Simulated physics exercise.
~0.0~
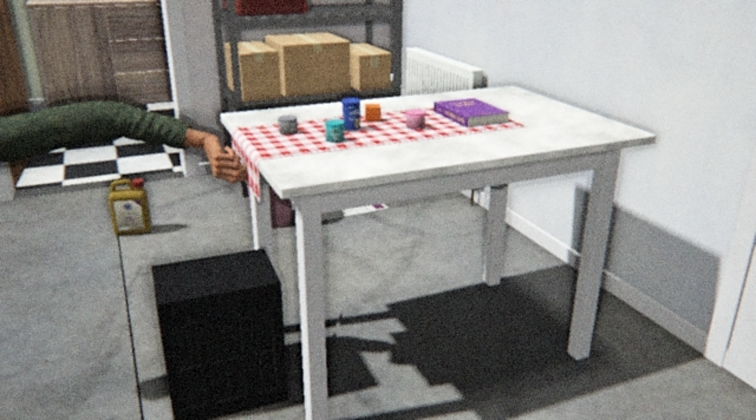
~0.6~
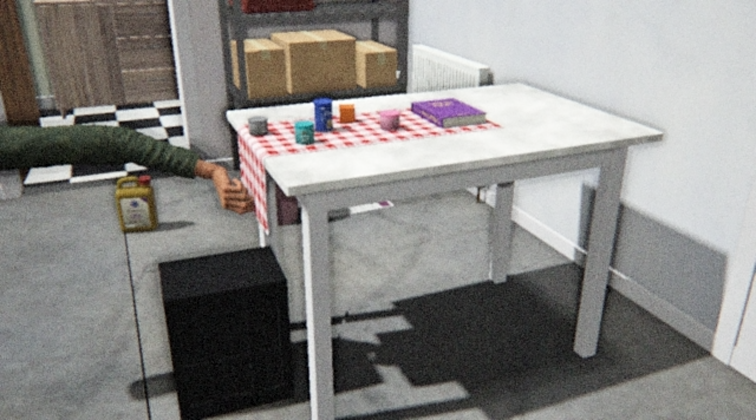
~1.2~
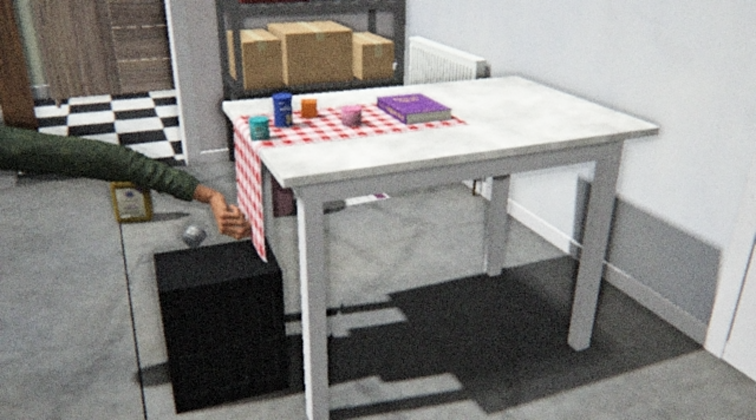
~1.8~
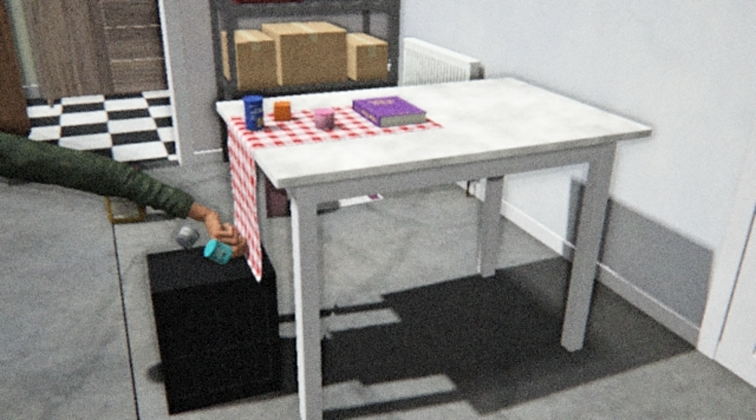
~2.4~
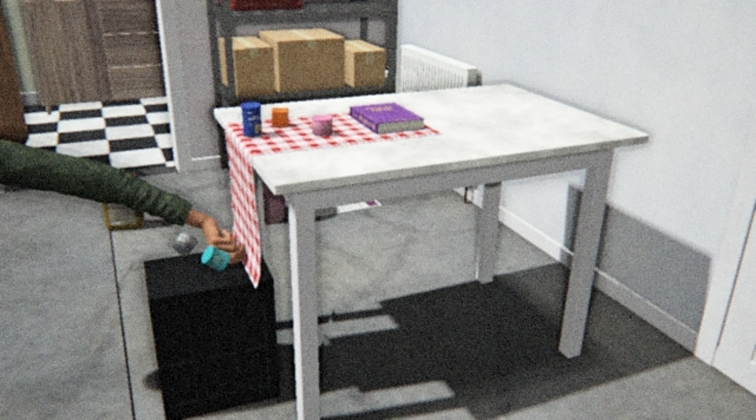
A red checked cloth was pulled down over the table's left edge by a hand, carrying the small pots, a blue can and a purple book along; the grey pot dropped off, then the turquoise one, and the rest stayed on top.
